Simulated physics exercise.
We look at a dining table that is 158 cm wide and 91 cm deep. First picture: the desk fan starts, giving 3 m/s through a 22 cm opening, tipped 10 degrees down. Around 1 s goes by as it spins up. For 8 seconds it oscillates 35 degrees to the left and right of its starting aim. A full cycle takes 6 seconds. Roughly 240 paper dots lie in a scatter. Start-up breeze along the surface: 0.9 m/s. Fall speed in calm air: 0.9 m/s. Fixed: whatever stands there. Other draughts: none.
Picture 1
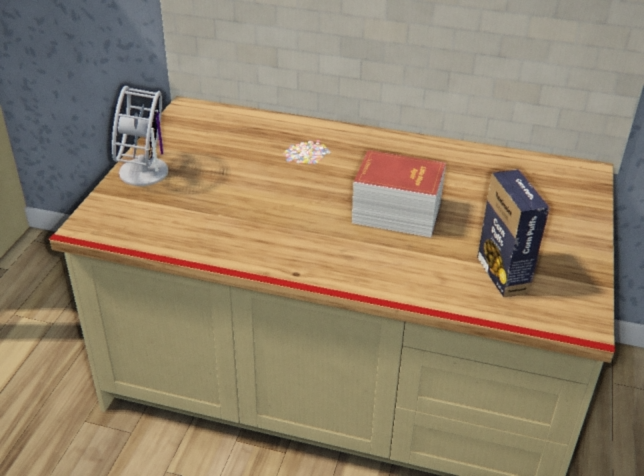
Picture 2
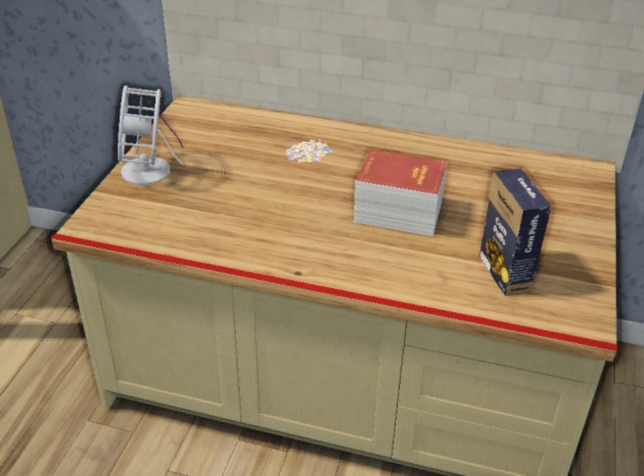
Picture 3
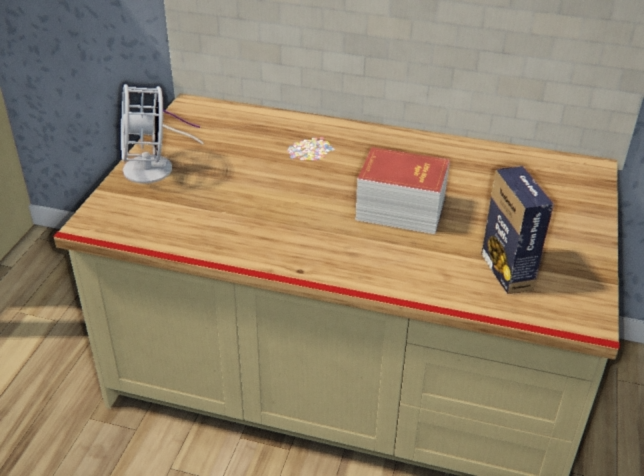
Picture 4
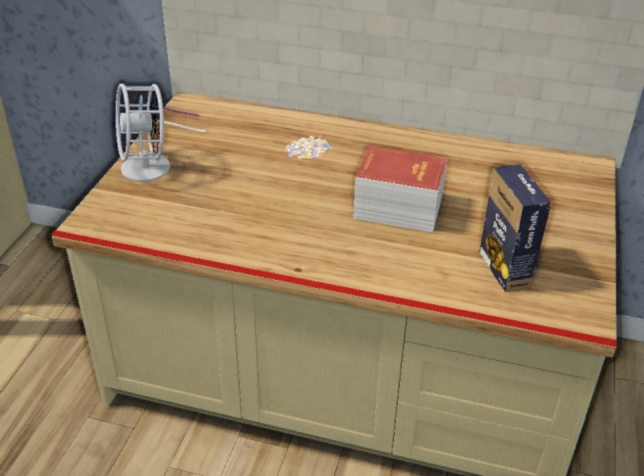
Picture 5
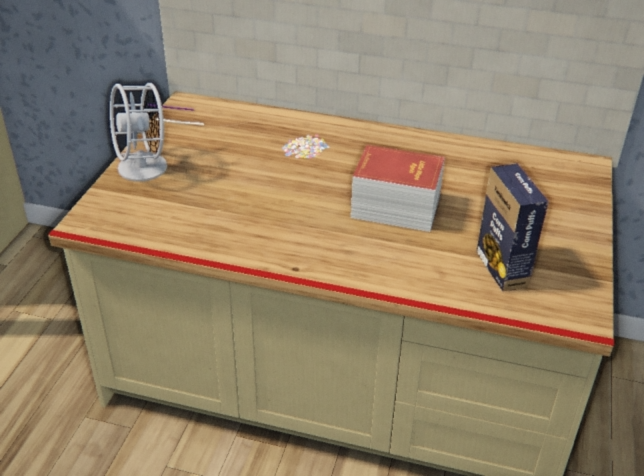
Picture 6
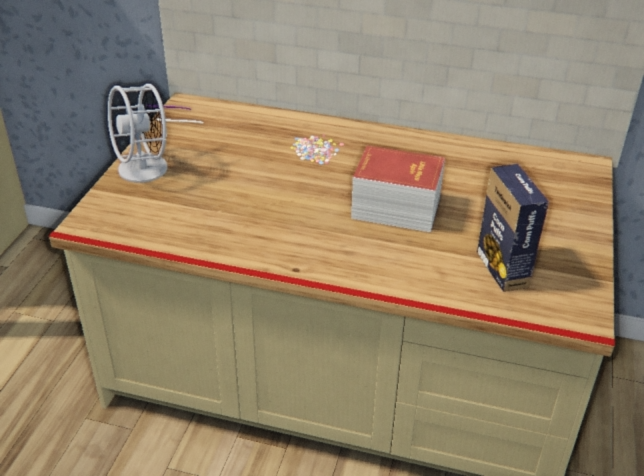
On a wooden counter with a red front edge, a small desk fan turned its head beside a red book and a dark box, and then a patch of pale paper bits spread slightly to the right.
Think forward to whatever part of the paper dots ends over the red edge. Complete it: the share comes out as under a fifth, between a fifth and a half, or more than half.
It comes out as under a fifth.
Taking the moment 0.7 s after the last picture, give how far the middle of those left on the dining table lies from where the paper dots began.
I'd say close to 65 cm.
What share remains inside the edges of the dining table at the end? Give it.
My guess is near 0 per cent.
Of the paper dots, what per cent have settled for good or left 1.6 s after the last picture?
Close to 50 % of them.
Then, 0.7 s after the last picture, 100 % are still on the top, 0 % are over the red edge; the middle of those left on the top is near (500, 179).
Then, 1.6 s after the last picture, 36 % are still on the top, 0 % are over the red edge; the middle of those left on the top is near (581, 198).
Then, 3.5 s after the last picture, 1 % are still on the top, 0 % are over the red edge.
Then, 7.1 s after the last picture, at the end, 0 % are over the red edge.
